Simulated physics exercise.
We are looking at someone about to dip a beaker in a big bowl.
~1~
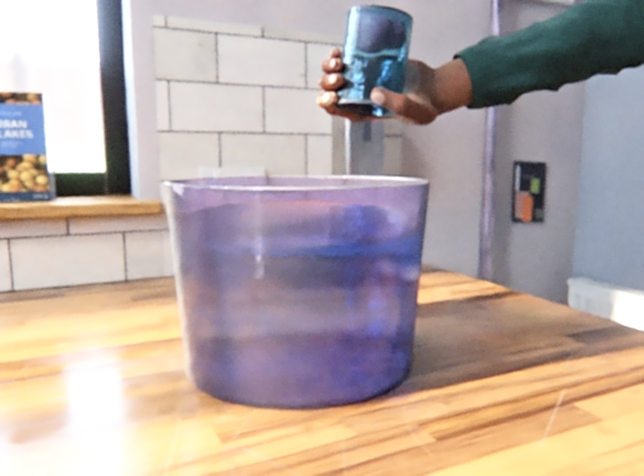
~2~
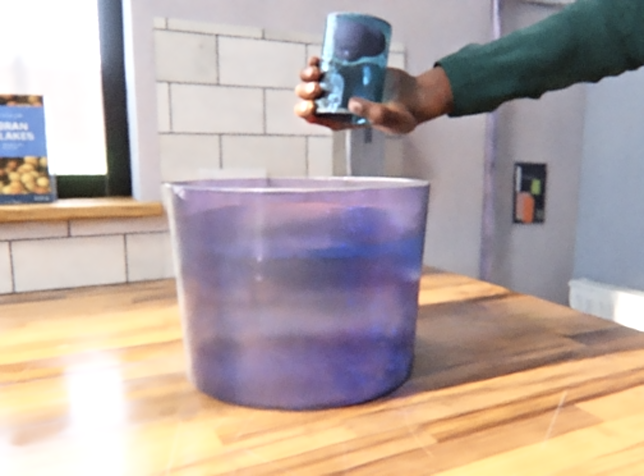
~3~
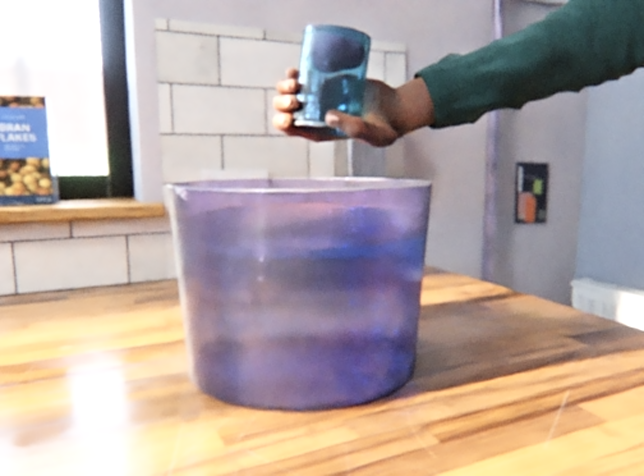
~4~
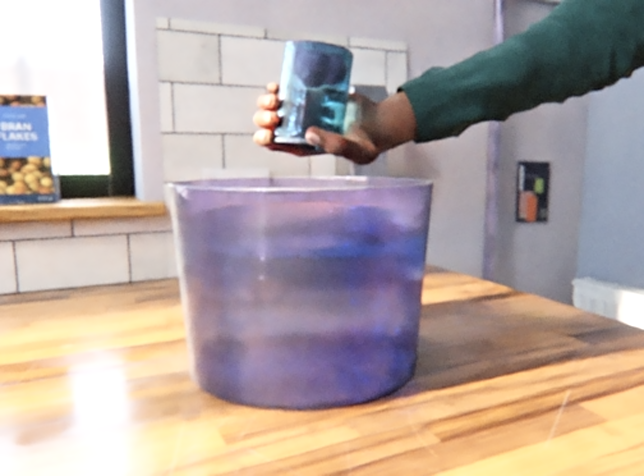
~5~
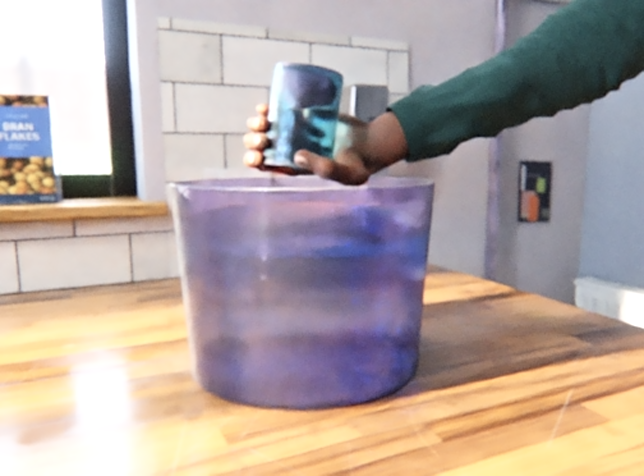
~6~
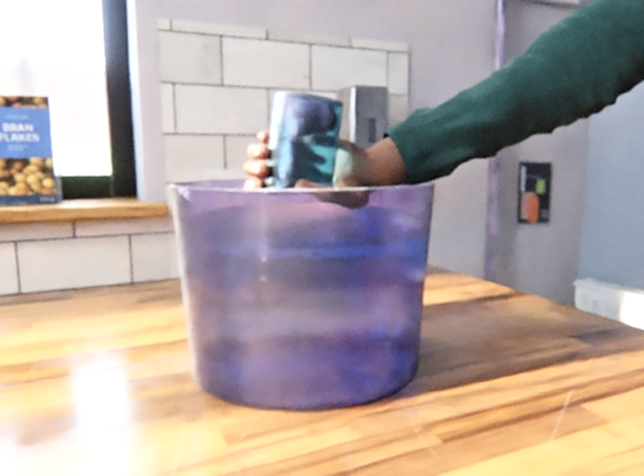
A hand in a green sleeve held a blue beaker mouth down above a big purple bowl on a wooden counter, then moved it left and steadily lowered it to the bowl's rim.
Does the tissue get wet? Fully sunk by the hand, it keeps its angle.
No.
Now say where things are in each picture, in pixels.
Beaker (374, 65) mouth down; above the big bowl, in the first picture.
Beaker (352, 73) mouth down; tissue (357, 39); coming down, in the second picture.
Beaker (331, 85) mouth down; lower, in the third picture.
Beaker (313, 100) mouth down; tissue (318, 66); lower still, in the fourth picture.
Beaker (303, 122) mouth down; close to the surface, in the fifth picture.
Beaker (303, 149) mouth down; tissue (308, 115); just over the surface, in the sixth picture.
Soon after, the beaker enters the water.
Later, air is trapped inside and holds the level down.
In the end, the beaker is under, still full of air, and the tissue is dry.
